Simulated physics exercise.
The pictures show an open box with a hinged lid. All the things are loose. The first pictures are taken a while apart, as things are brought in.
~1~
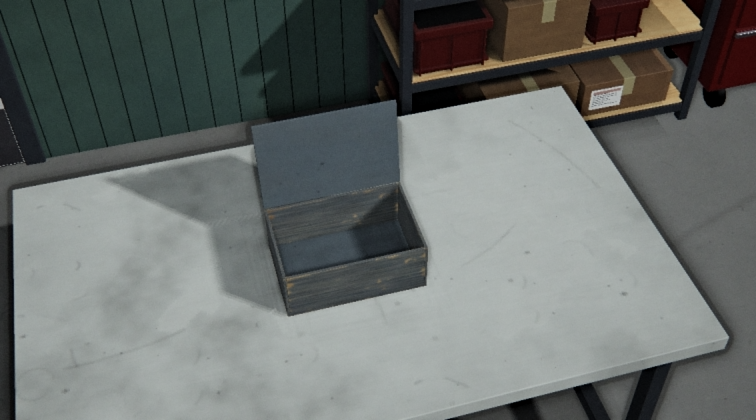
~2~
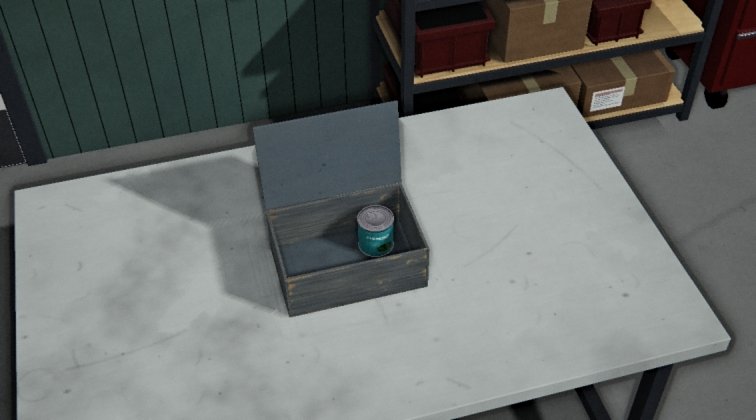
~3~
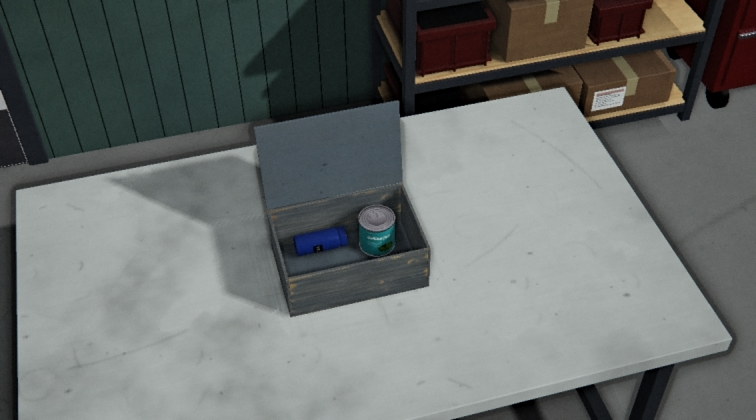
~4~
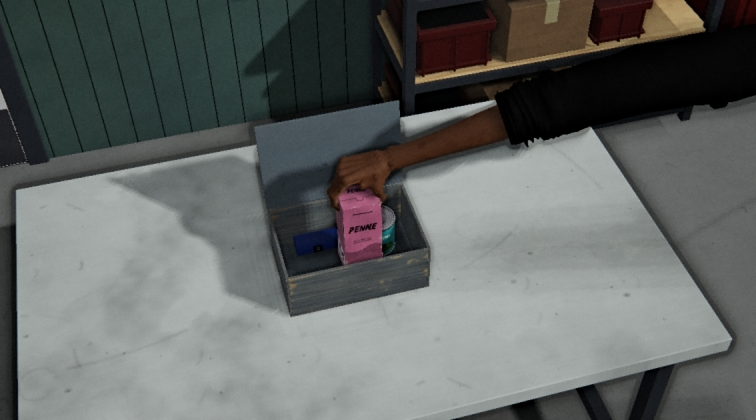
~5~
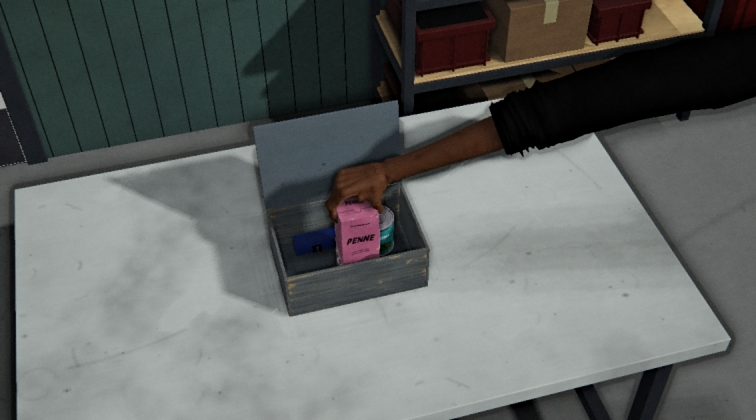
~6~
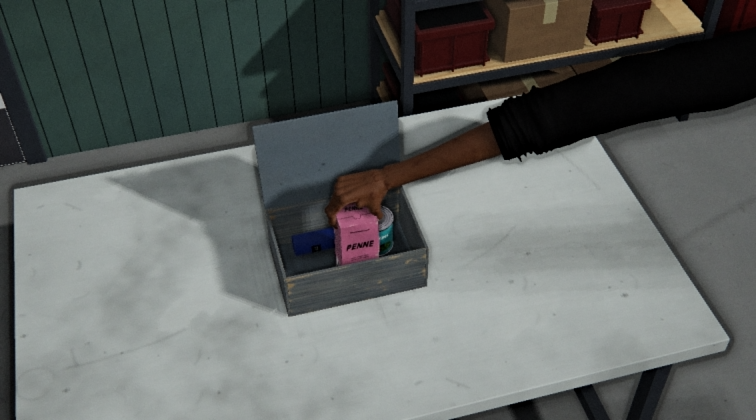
A dark-sleeved arm reaches in from the right and lowers a pink carton marked "PENNE" into an open grey wooden box, seen from above on a pale, marbled table in a workshop-like room. A teal can appears in the box's right side, then a blue shaker lying at left. The hand eases the carton down in front of them, still gripping it, while the camera stays still.
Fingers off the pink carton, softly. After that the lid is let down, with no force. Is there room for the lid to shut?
As it turns out, it is held up.
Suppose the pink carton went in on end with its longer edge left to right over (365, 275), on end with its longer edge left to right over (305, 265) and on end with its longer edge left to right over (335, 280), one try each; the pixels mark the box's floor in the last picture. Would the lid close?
First try: It is held up; second try: It will not close; third try: It stays ajar.
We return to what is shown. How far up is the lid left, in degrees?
Some 40° above the rim.
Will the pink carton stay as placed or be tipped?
It keeps its pose.
Then, 1.20 s on from there, lid starting down.
Then, 1.70 s on from there, lid 51° above the rim.
Then, 3.40 s on from there, lid 39° above the rim.
In the end, lid 39° above the rim; all 3 unmoved. At the end, from the last picture's camera, pink carton near (356, 246).
